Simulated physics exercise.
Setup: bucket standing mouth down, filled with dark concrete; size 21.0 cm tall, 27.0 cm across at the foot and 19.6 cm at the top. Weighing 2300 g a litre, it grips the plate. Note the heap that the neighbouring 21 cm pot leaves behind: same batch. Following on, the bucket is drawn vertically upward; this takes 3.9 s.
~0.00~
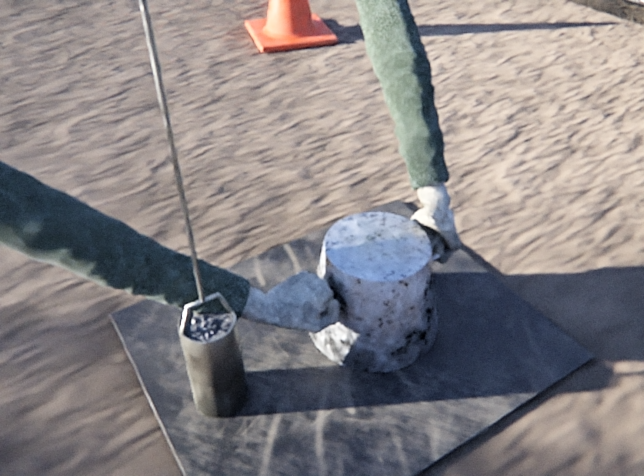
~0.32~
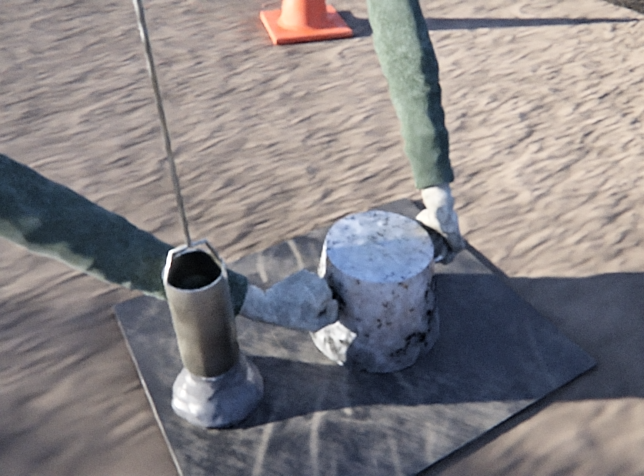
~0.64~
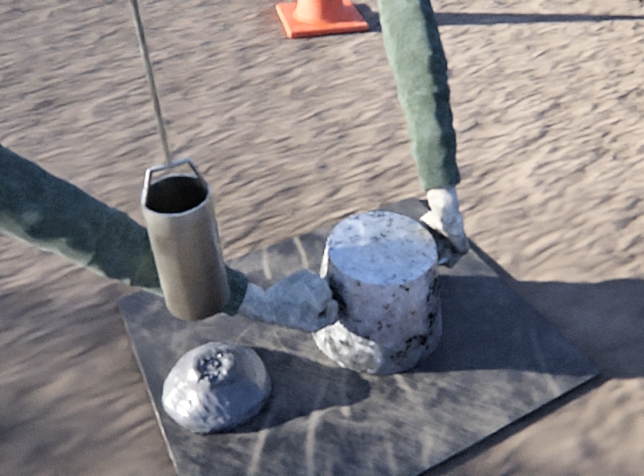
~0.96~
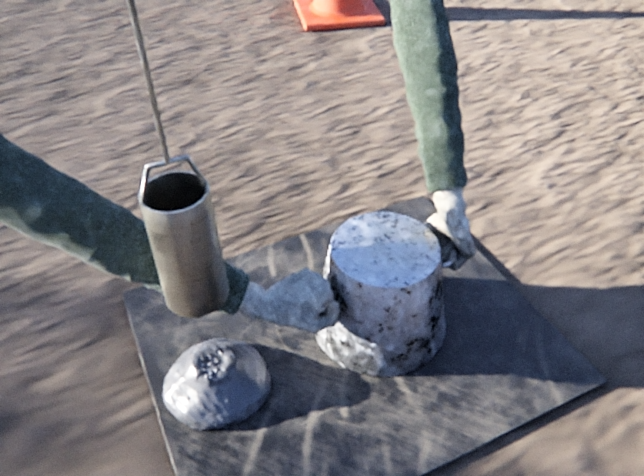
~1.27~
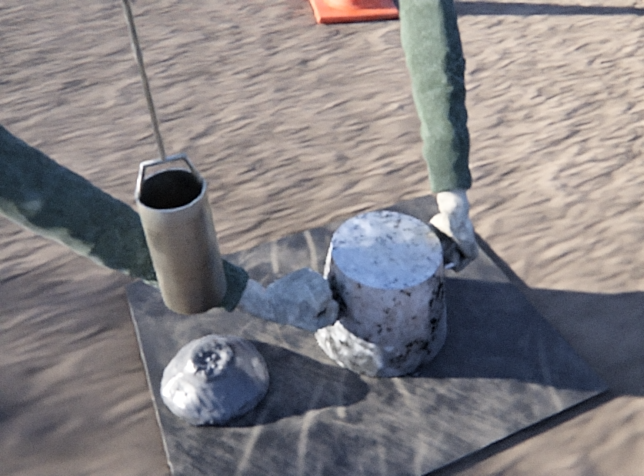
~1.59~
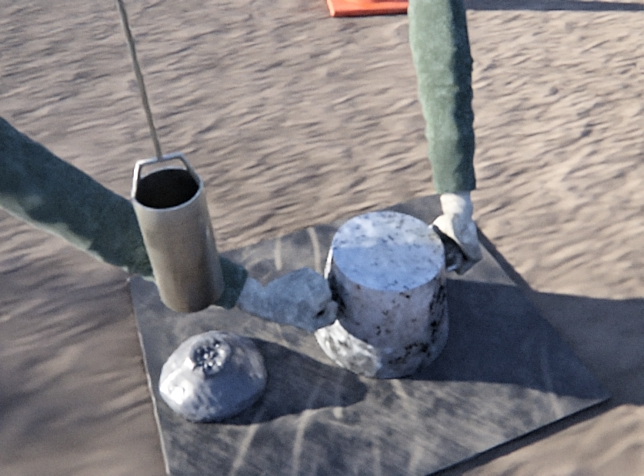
Gloved hands hold the bucket while the narrow pot lifts away, leaving a low grey heap.
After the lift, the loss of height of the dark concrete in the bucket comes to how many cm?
Answer: Close to 10 cm.
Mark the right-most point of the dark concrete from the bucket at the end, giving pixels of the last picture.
Location: About (486, 333).
After 2.6 s, the bucket is up 5.2 cm; the dark concrete has come down 5.6 cm to 15 cm and is 37 cm wide.
After 3.5 s, the bucket is up 13 cm; the dark concrete has come down 9.6 cm to 11 cm and is 43 cm wide.
After 4.5 s, the bucket is up 21 cm; the dark concrete has come down 9.6 cm to 11 cm and is 43 cm wide.
After 5.7 s, the bucket is clear; the dark concrete has come down 9.7 cm to 11 cm and is 43 cm wide.
After 6.1 s, at rest, the bucket is clear; the dark concrete has come down 9.7 cm to 11 cm and is 43 cm wide.
